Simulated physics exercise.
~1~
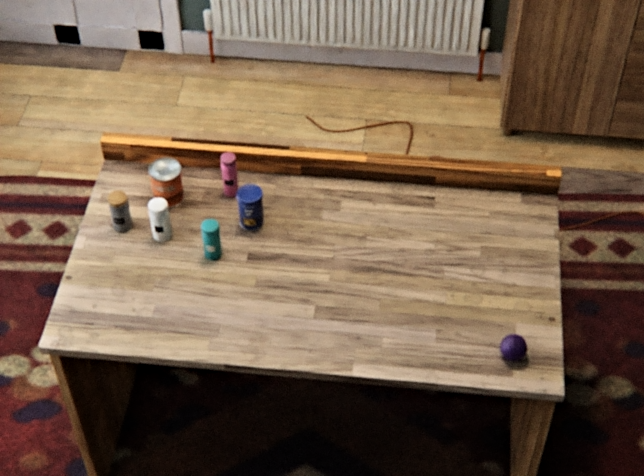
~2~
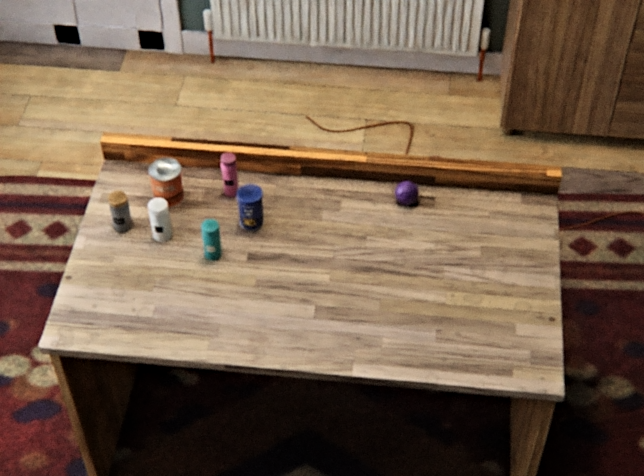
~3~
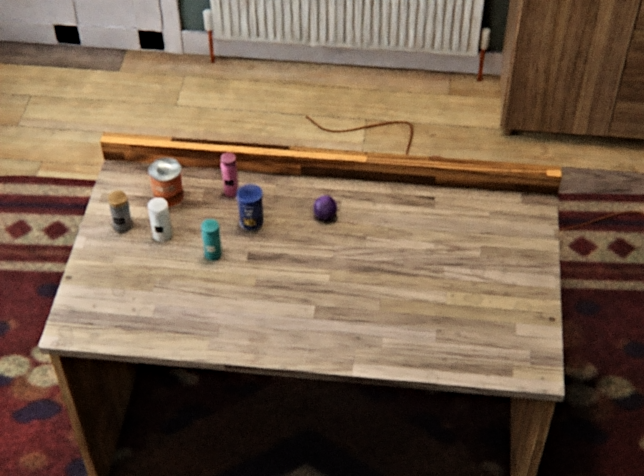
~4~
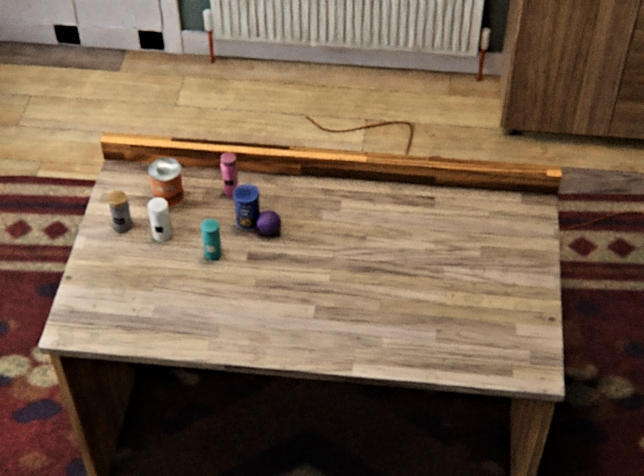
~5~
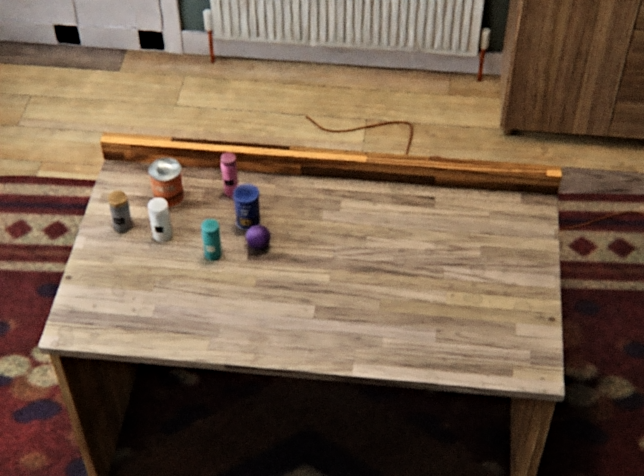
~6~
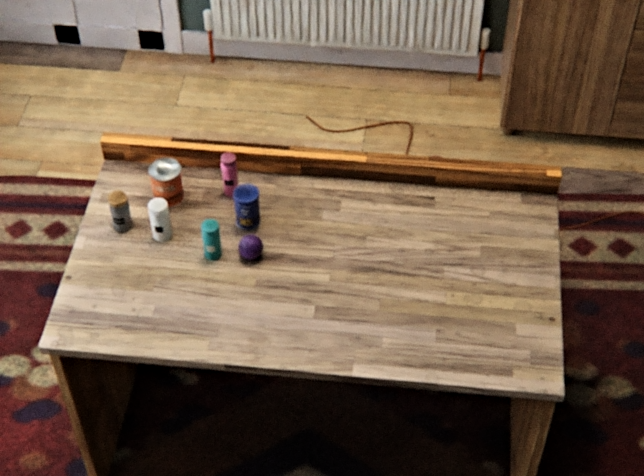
On a wooden table, a purple ball rolled up and left toward the raised back strip, then headed left, bumped the blue tin, nudging it slightly, and drifted down and left to end up beside the turquoise shaker.
